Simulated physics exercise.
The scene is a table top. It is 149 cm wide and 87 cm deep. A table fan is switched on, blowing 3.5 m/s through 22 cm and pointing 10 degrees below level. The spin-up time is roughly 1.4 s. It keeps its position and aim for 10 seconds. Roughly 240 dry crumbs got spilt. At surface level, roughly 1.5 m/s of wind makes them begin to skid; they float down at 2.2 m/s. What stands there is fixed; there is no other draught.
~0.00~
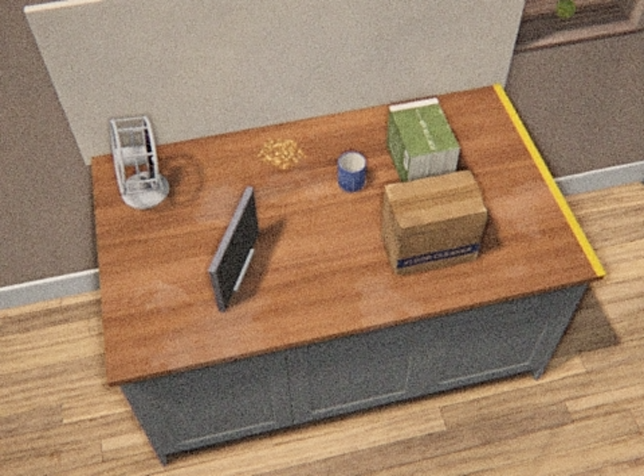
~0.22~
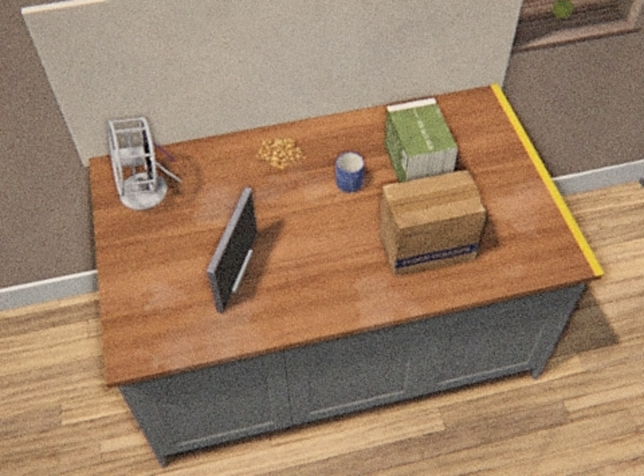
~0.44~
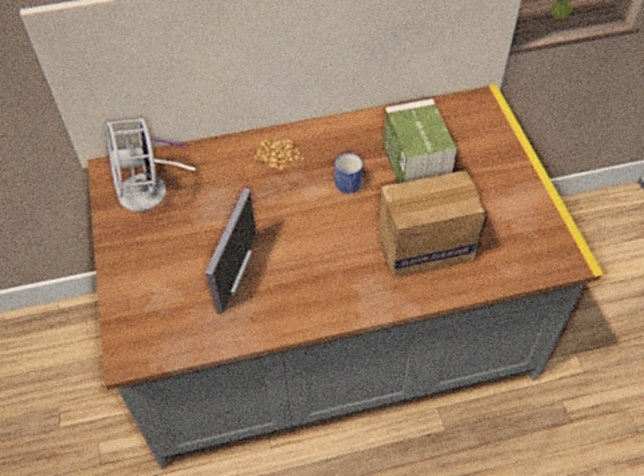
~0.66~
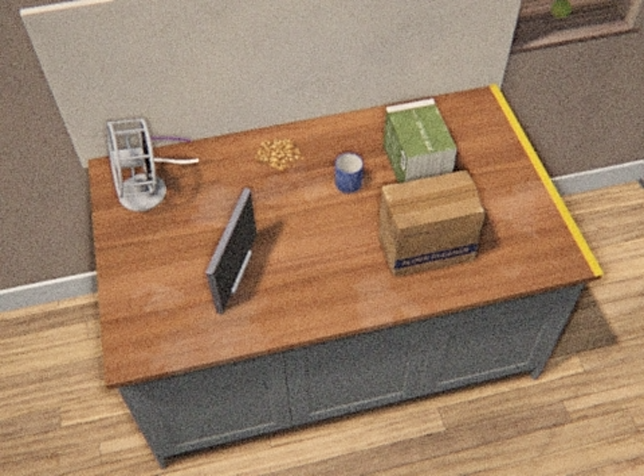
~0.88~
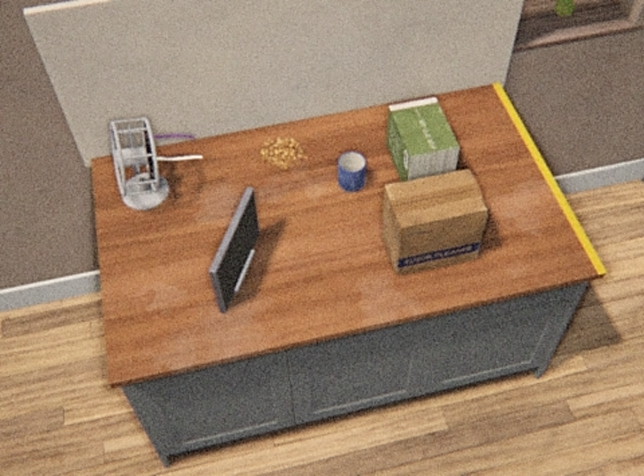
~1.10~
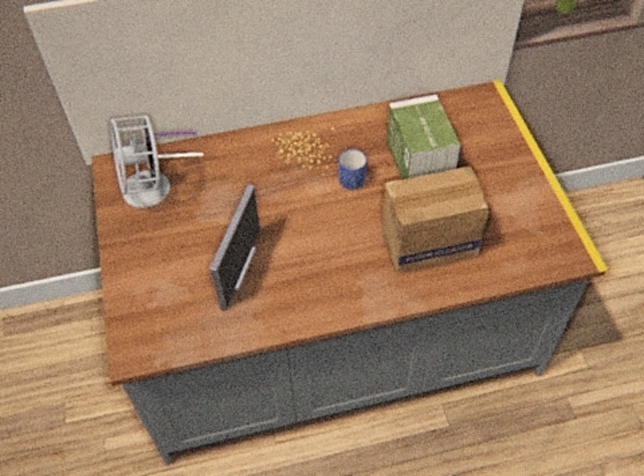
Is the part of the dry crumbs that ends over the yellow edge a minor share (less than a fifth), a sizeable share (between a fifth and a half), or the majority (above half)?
It is the majority.
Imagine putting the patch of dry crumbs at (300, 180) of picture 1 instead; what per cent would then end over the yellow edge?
Share at the end: About 0 %.
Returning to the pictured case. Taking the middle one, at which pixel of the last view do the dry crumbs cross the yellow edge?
The halfway point of the crossings is around (511, 100) in the last picture.
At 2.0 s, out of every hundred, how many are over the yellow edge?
I'd put it at some 70 %.
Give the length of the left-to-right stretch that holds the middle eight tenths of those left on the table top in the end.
30 centimetres or so.
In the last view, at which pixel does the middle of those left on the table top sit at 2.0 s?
Around (425, 222).
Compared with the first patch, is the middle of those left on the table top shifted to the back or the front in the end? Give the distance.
Forward, about 40 cm.
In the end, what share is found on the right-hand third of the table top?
I'd put it at about 20 percent.
After 2.0 s, 28 % are on the move or not yet settled, 74 % are over the yellow edge; the middle of those still in play is near (411, 193).
After 3.2 s, 15 % are on the move or not yet settled, 78 % are over the yellow edge; the middle of those still in play is near (425, 222).
After 5.5 s, 14 % are on the move or not yet settled, 78 % are over the yellow edge; the middle of those still in play is near (426, 223).
After 10.0 s, at the end, 78 % are over the yellow edge; the middle of those still in play is near (469, 213).
